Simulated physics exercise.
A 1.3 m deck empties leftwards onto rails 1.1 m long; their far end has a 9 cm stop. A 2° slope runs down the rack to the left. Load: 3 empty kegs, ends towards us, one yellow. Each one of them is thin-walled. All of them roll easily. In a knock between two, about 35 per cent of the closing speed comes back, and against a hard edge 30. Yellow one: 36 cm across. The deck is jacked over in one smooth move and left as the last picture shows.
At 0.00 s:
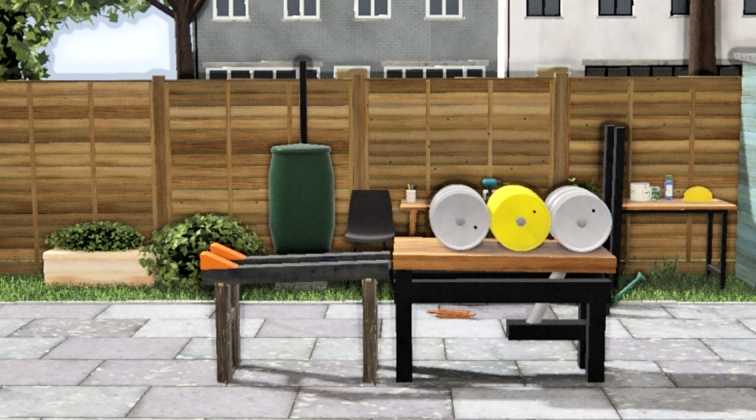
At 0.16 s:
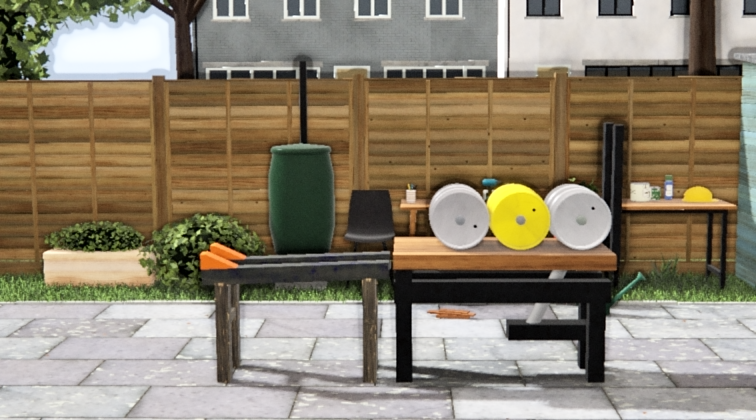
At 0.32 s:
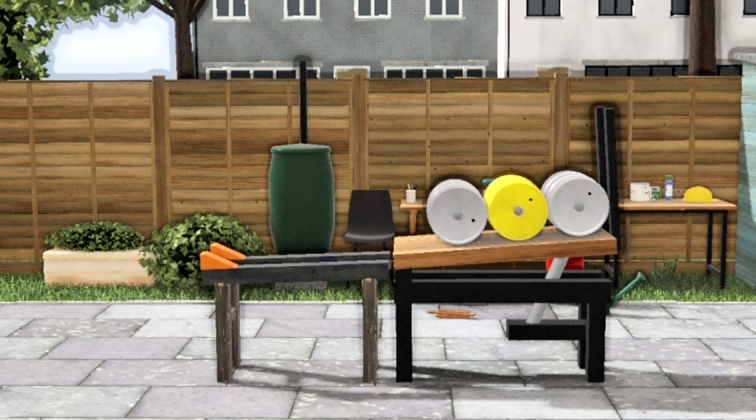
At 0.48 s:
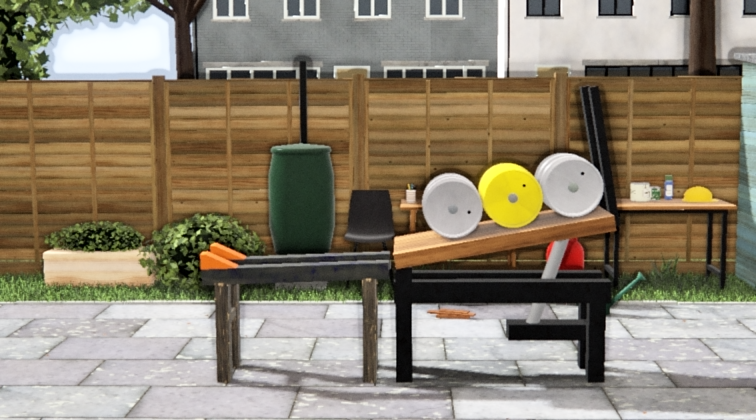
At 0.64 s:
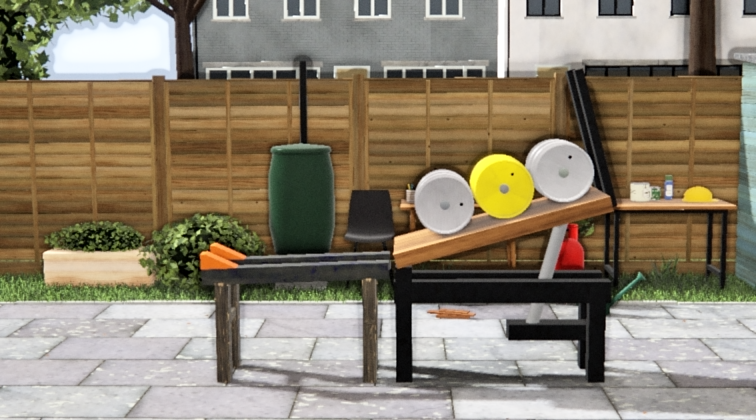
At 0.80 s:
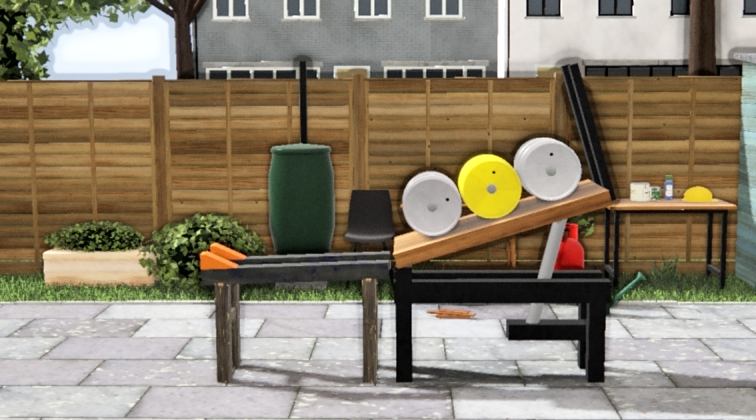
A wooden deck tilts down to the left, and three kegs begin rolling leftwards along it.
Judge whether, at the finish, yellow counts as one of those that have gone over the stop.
It does count as one of them.
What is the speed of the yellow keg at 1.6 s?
Estimated speed near 1.0 m/s.
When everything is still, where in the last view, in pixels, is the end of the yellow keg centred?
Look near pixel (26, 354).
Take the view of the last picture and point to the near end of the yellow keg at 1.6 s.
Near (356, 234).
By 1.6 s, yellow is on the rack, 95 cm from the rack's far end, rolling left; 0 past the stop so far.
By 2.7 s, yellow is beyond the stop and falling; 2 past the stop so far.
Finally (10.9 s), yellow is over the stop, on the ground; 2 past the stop so far.
